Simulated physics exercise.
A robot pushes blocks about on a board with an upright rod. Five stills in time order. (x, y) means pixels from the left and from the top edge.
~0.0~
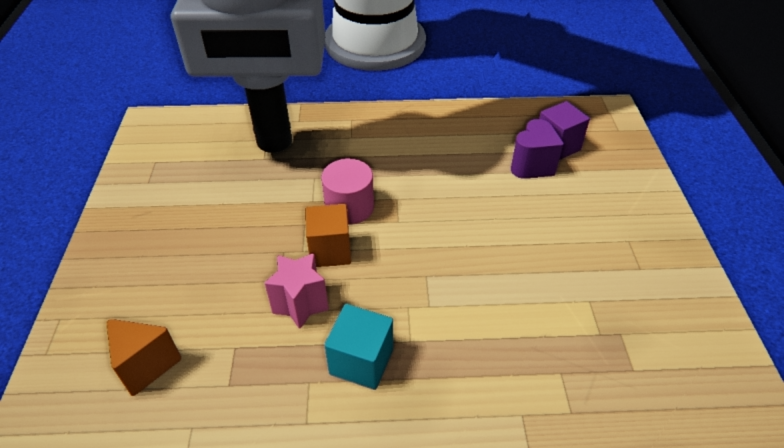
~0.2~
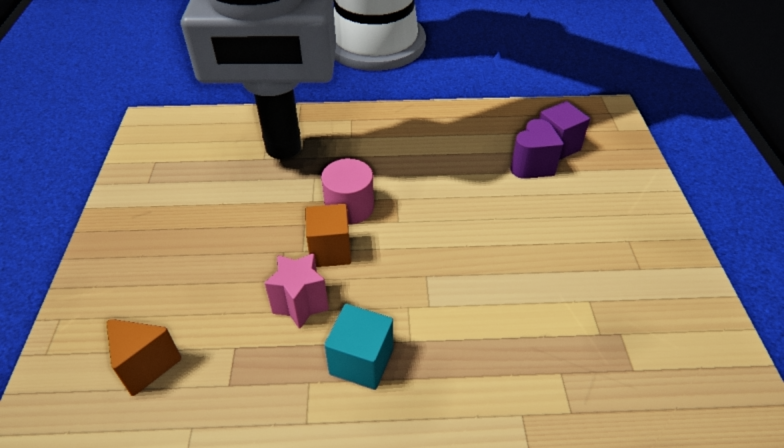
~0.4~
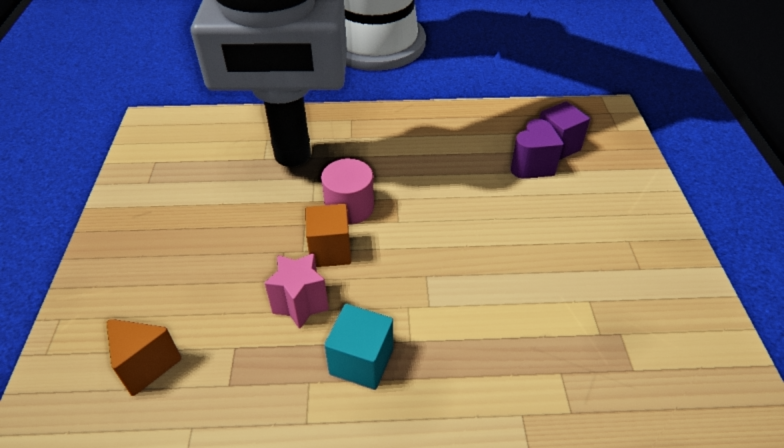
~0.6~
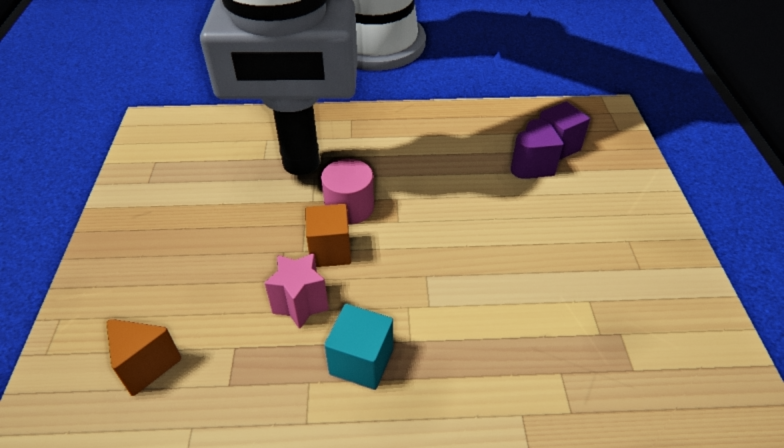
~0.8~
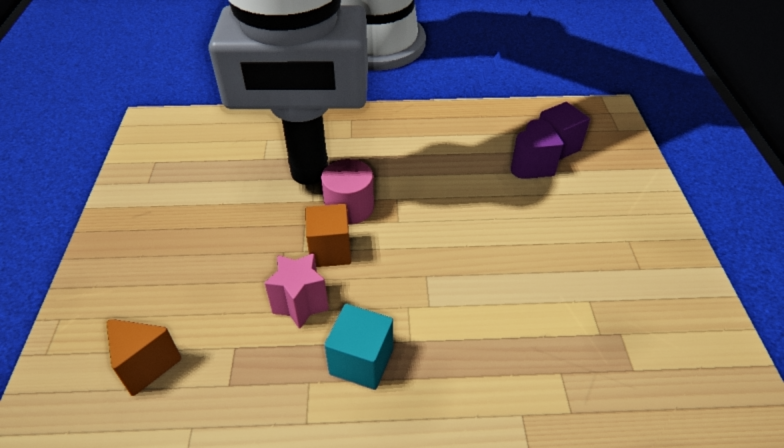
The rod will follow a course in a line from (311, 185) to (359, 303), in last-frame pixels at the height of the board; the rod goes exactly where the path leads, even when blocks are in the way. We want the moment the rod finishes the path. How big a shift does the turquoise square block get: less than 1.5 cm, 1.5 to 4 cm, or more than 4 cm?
My answer is that it shifts 1.5 to 4 cm.
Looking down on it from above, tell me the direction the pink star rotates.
From overhead, clockwise.
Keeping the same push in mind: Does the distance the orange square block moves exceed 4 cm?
Final answer: Yes.
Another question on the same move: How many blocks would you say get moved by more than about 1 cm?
I'd say three or more blocks get moved.
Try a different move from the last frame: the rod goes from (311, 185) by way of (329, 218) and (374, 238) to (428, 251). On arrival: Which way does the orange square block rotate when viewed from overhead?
It spins clockwise.
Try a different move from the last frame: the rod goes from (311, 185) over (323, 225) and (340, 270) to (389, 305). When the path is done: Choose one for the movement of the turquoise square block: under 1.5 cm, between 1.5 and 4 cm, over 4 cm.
Final distance: 1.5 to 4 cm.
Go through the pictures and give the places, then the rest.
Tip of the rod (275, 143), middles of tops, pink star (295, 273), orange square block (327, 219), pink circle (347, 175), turquoise square block (359, 331), in the first picture.
Rod (284, 149), nothing pushed, in the second picture.
Rod (293, 156), nothing pushed, in the third picture.
Rod (302, 164), nothing pushed, in the fourth picture.
Rod (310, 174), pink star (295, 273), orange square block (327, 219), pink circle (347, 175), turquoise square block (359, 331), in the fifth picture.
What follows on the original path. One third of the way, rod (325, 208); pink circle (369, 189).
Two thirds of the way, rod (341, 248); pink star (292, 287), turned 45° clockwise; orange square block (341, 261); pink circle (374, 190).
At the end, rod (358, 293); pink star (290, 297), turned 90° clockwise; orange square block (346, 310), turned 15° clockwise; pink circle (374, 190); turquoise square block (364, 359).
